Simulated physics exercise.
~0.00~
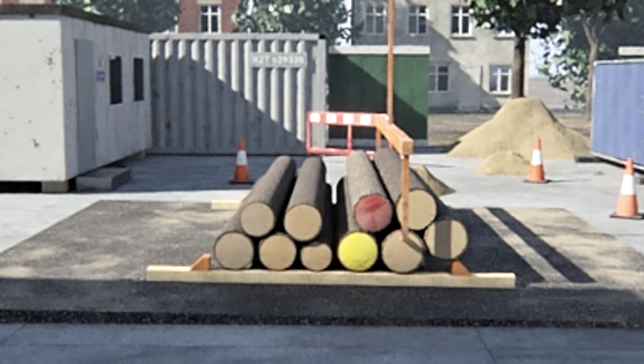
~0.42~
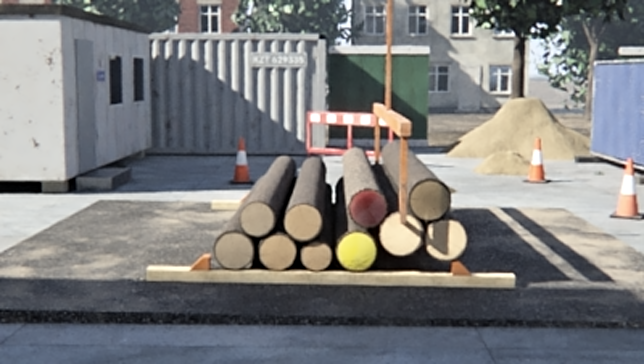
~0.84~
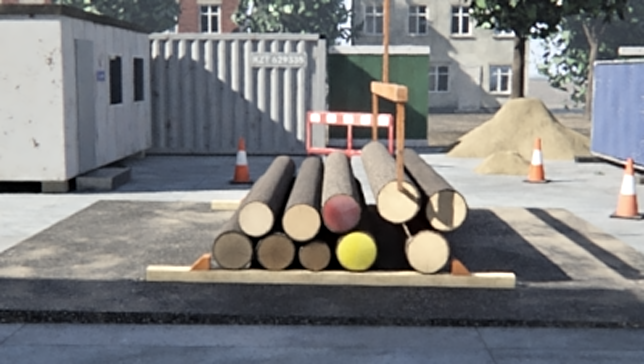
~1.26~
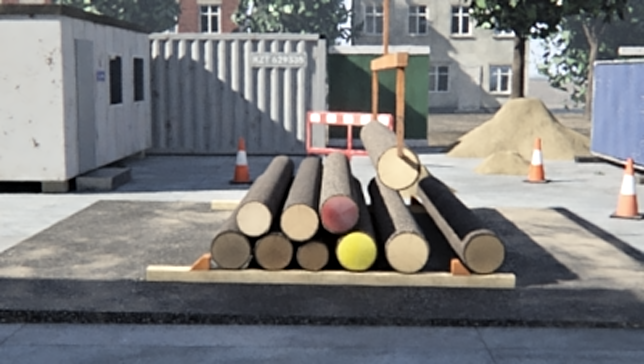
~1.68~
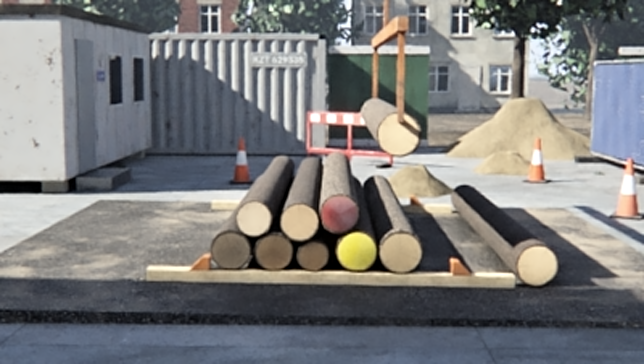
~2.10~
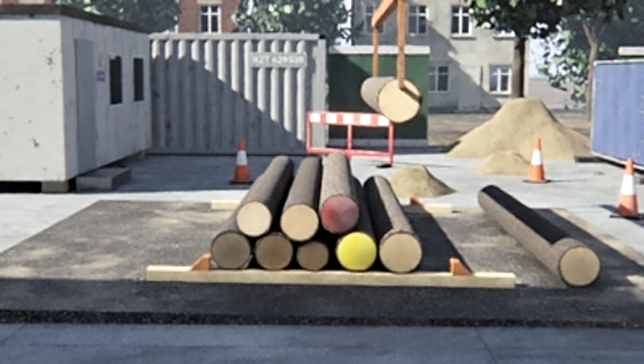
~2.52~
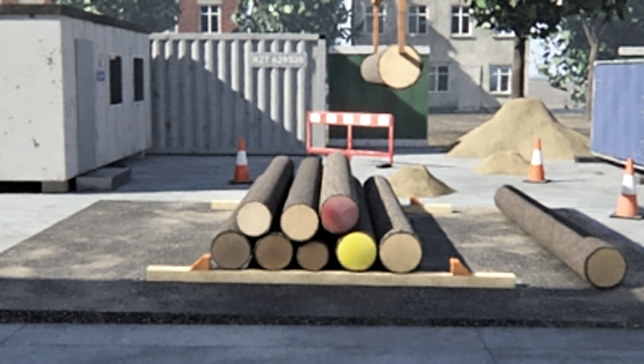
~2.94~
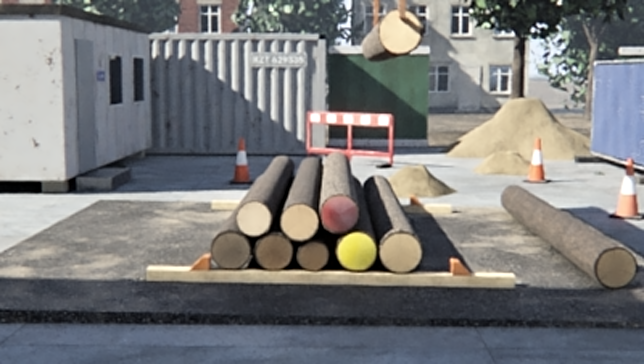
A crane's orange lifting beam hooks a log at the right of a stack in a gravel storage yard, seen end-on from a fixed view, with containers, traffic cones and a sand pile behind. As the log rises, the red-ended log beside it shifts, then settles a little to the left, while the yellow-ended one below stays put. Another log on the right drops off the pile, rolls away rightward across the gravel and slows near a cone. The hooked log climbs clear and hangs high above the remaining stack, which lies still.
